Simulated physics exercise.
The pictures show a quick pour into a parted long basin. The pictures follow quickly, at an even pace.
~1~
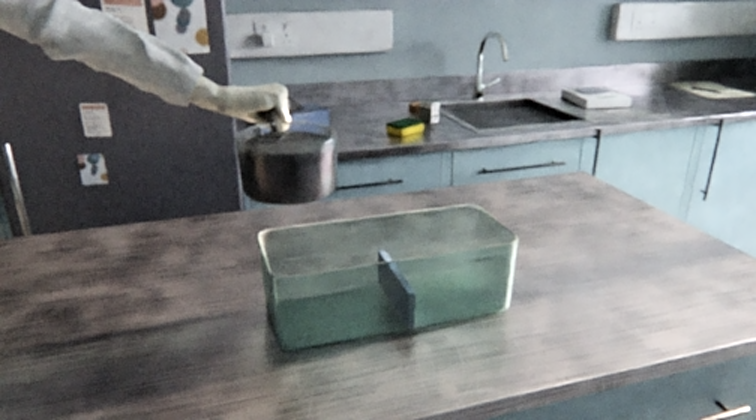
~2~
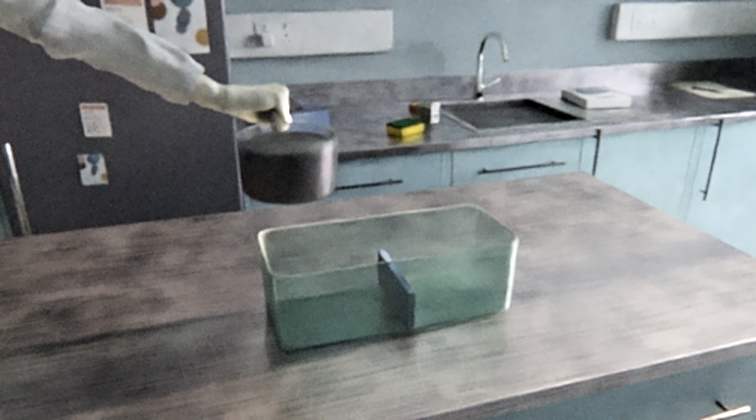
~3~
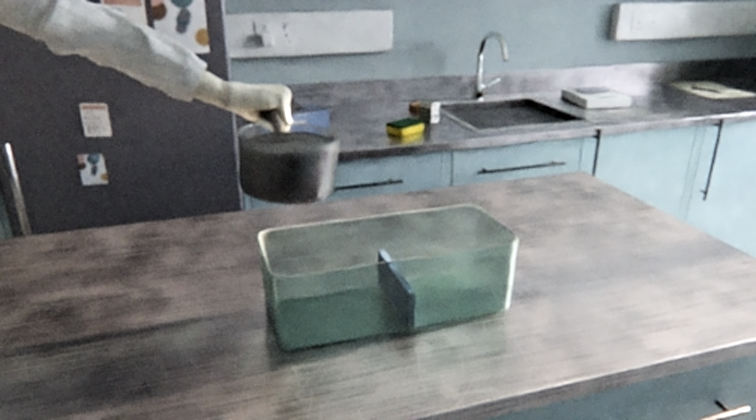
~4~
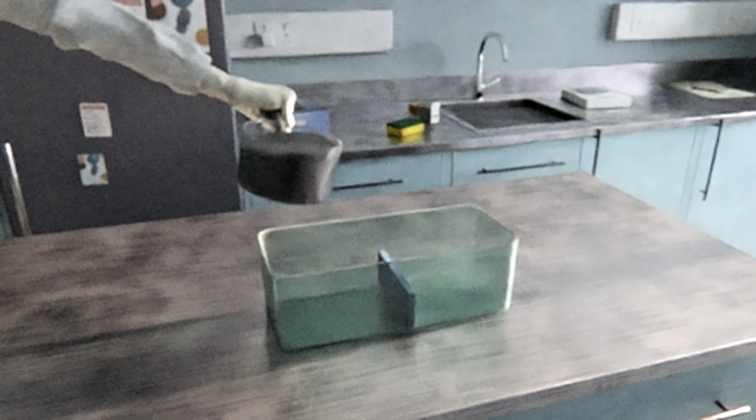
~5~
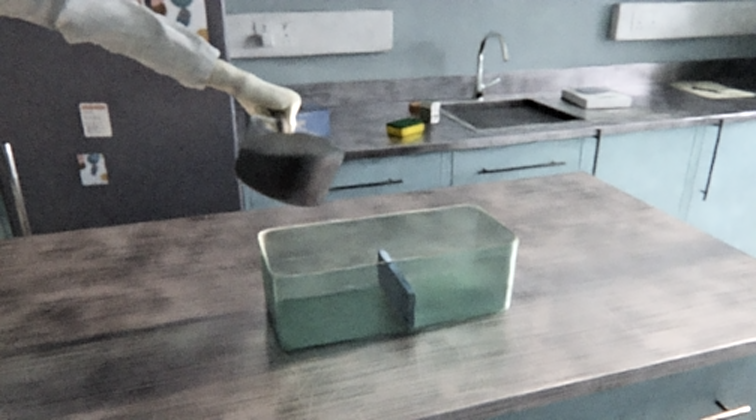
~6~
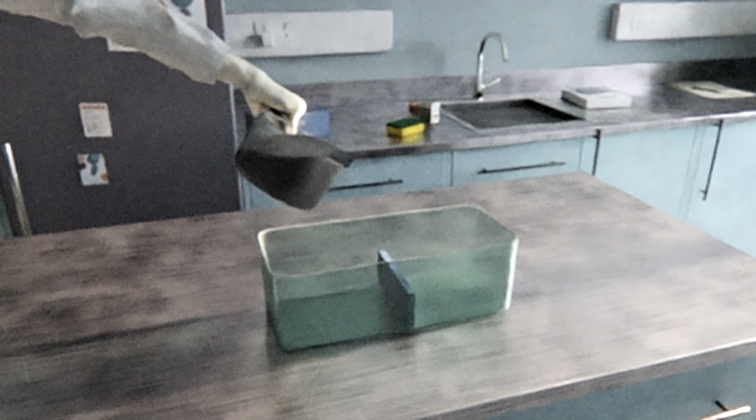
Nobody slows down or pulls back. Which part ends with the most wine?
Most lies in the left part.
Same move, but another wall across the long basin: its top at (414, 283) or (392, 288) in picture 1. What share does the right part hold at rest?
The first gives 20 %, the second 30 %.
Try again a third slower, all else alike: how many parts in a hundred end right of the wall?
It comes to 15 per cent or so.
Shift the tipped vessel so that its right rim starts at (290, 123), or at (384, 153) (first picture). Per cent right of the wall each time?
The first gives 5 %, the second 75 %.
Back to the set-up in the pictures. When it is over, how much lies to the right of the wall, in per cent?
Near 5 %.
A moment on, the tilt is 102° and 26 per cent is still to pour, 32 is left of the wall and 3 right of it.
Next, the tilt is 110° and 4 per cent is still to pour, 86 is left of the wall and 4 right of it.
Then the tilt is 110° and 0 per cent is still to pour, 90 is left of the wall and 7 right of it.
Later the tilt is 110° and 0 per cent is still to pour, 91 is left of the wall and 7 right of it.
Finally, 91 per cent lies left of the wall, 7 right of it and 2 outside.
